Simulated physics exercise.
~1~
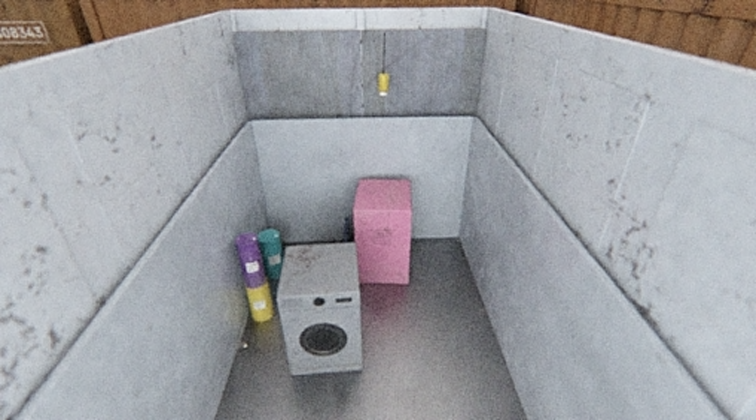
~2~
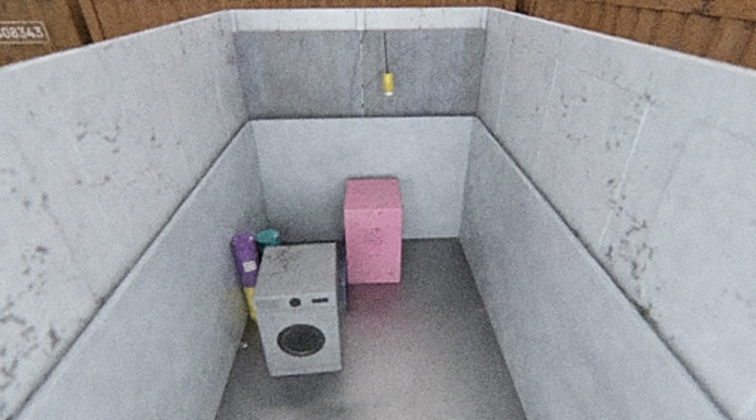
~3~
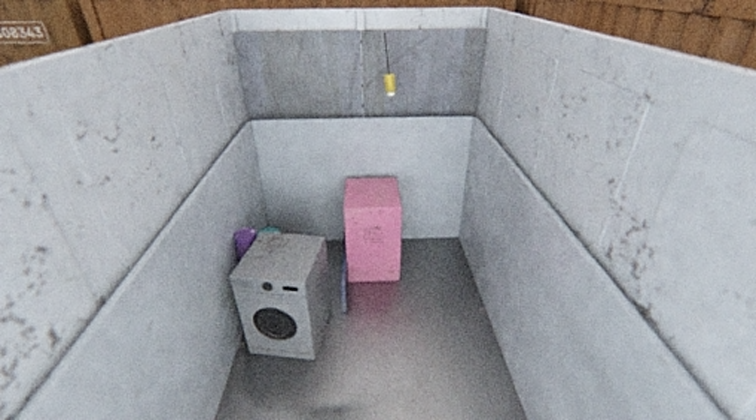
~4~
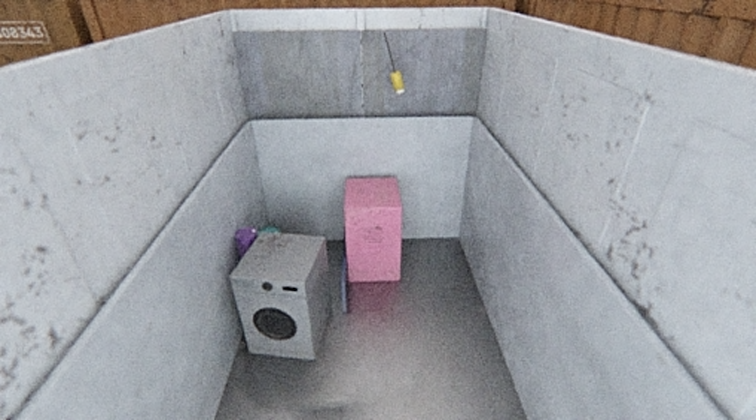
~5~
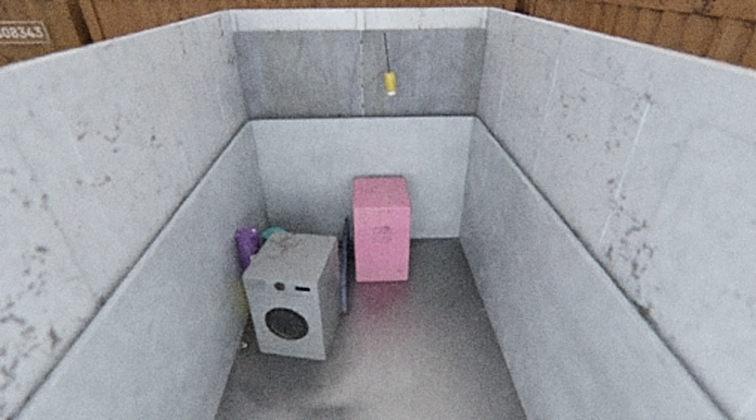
A grey front-loading appliance stands on the left of a bare, pale-walled load bay, seen from behind and above, with a taller pink appliance near the front wall. Purple, turquoise and yellow canisters cluster by the left wall, and a small yellow object hangs above. The grey appliance slides left, partly hiding the canisters, while the pink one shifts slightly left. The grey appliance then moves farther left and a little forward, and both stay put as the hanging object swings right. Finally both edge back right, ending upright, the grey one left of where it began and the pink one about where it started.
